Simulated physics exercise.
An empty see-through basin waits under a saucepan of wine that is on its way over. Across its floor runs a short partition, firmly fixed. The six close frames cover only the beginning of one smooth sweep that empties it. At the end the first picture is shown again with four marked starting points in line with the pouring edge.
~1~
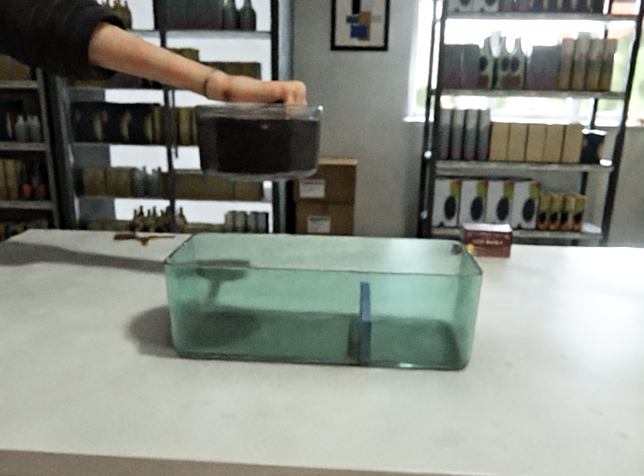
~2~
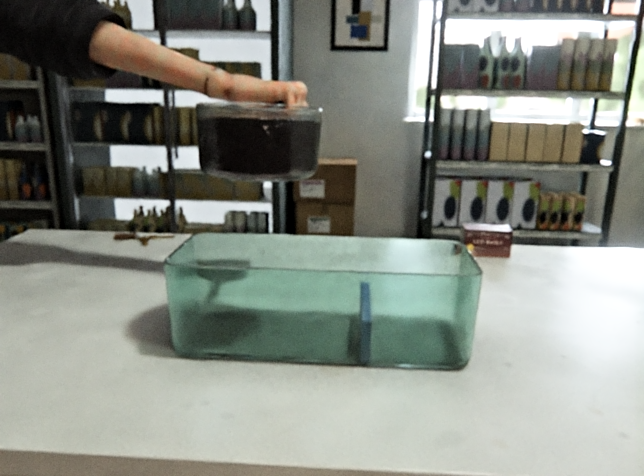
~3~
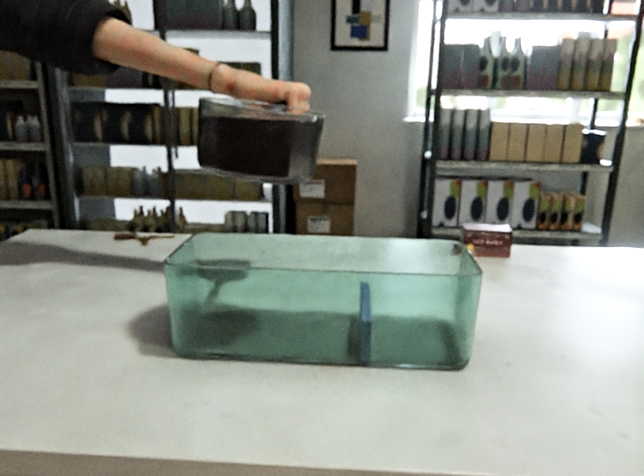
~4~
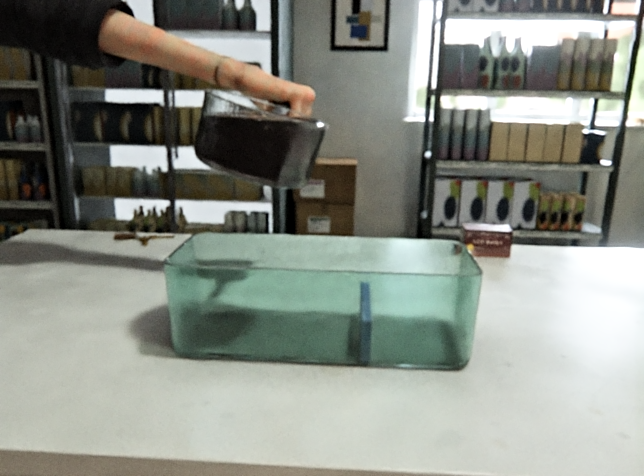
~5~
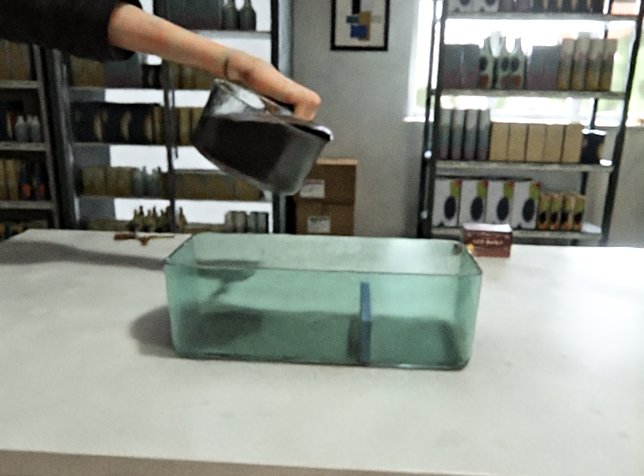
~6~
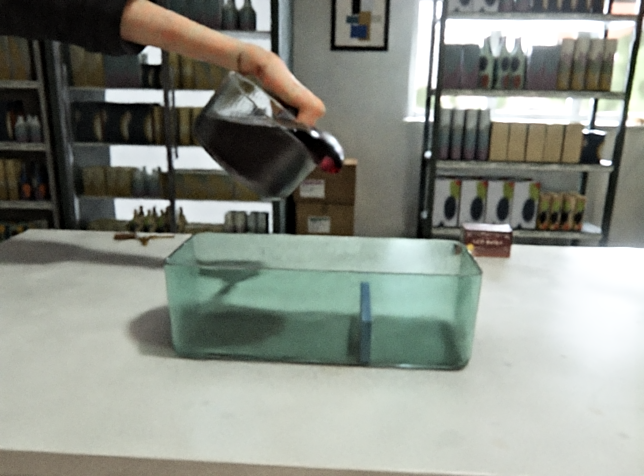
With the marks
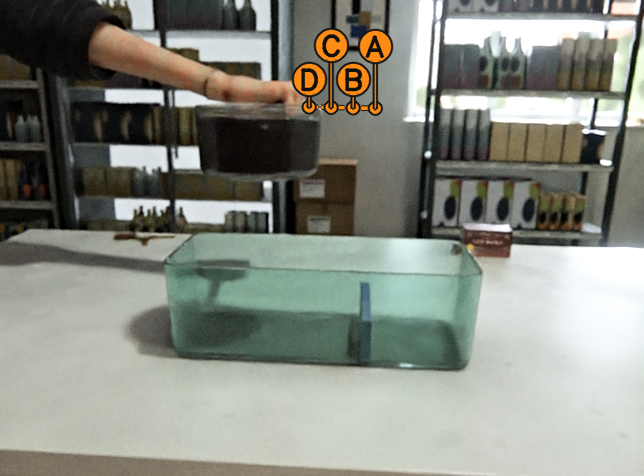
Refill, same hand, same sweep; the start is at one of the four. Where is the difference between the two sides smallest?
Place C.
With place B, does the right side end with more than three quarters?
No.
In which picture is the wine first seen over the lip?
Picture 5.
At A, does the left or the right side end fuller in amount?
The right side.
On the marked copy, A at (375, 108); B at (353, 107); C at (331, 107); D at (309, 107).
With A, about 17 % ends left of the wall and 78 % right of it; 5 % is lost outside.
With B, about 35 % ends left of the wall and 61 % right of it; 3 % is lost outside.
With C, about 49 % ends left of the wall and 50 % right of it.
With D, about 63 % ends left of the wall and 29 % right of it; 8 % is lost outside.
